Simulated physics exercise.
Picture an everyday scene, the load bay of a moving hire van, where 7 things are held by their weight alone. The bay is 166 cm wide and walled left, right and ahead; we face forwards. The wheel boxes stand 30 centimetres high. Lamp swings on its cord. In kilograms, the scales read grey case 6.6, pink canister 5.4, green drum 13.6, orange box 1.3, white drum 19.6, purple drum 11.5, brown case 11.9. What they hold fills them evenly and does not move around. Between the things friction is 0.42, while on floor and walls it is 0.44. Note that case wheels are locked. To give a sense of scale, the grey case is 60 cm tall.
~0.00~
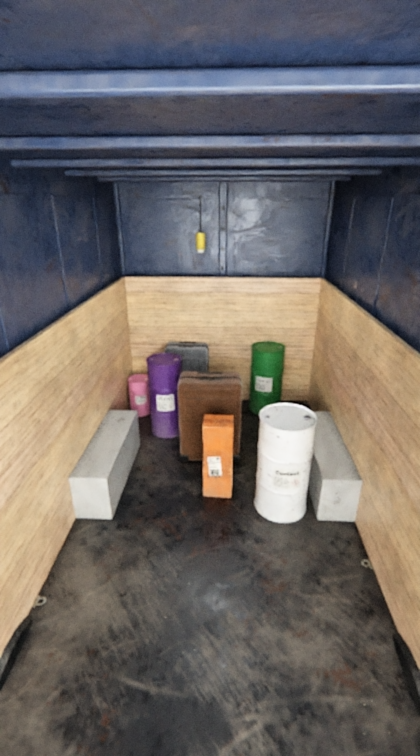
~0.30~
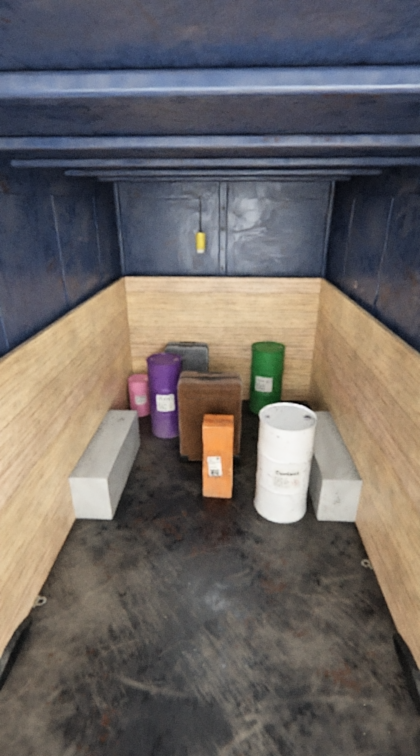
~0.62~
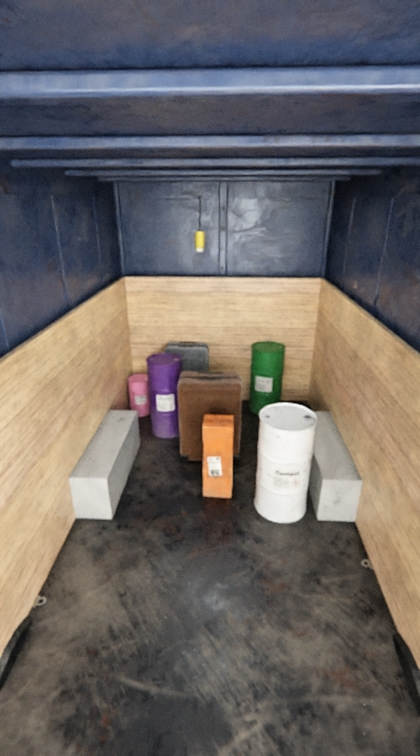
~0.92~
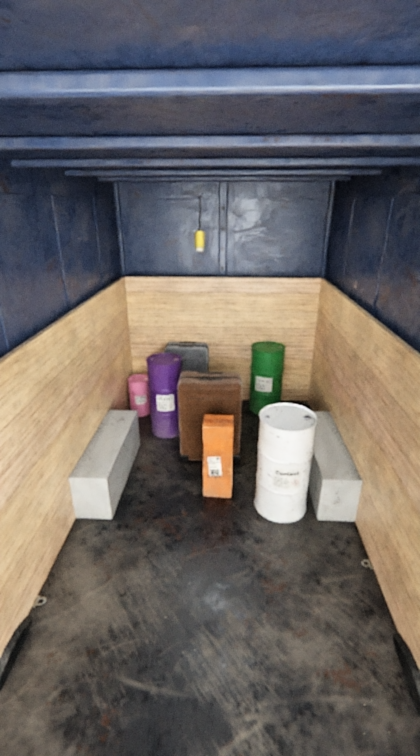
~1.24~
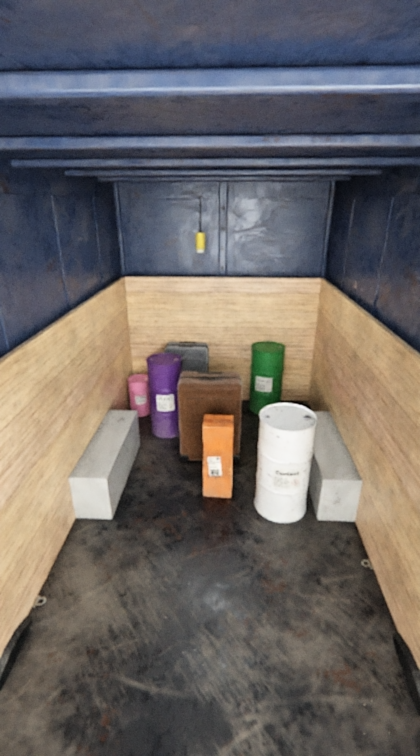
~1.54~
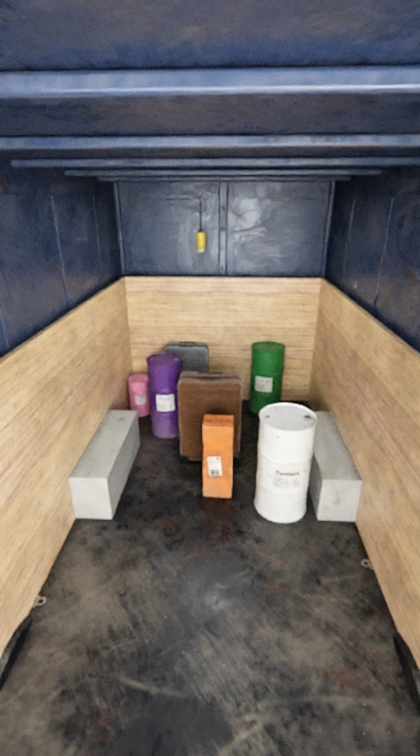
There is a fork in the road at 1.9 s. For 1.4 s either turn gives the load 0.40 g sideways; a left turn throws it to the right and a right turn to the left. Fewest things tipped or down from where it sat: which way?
The van is going to do better heading left.
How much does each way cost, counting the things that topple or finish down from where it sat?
If it goes left, 0; if it goes right, 1.
Turning left. By 3.64 s, smooth; orange box tilted 11°.
By 4.34 s, smooth; orange box tilted 4°.
When it is over (6.1 s), all 7 within 15 cm of the start. In the last view, grey case near (187, 376), pink canister near (140, 395).
Turning right instead, orange box tipped over or down from where it sat, 1 of 7 in all.
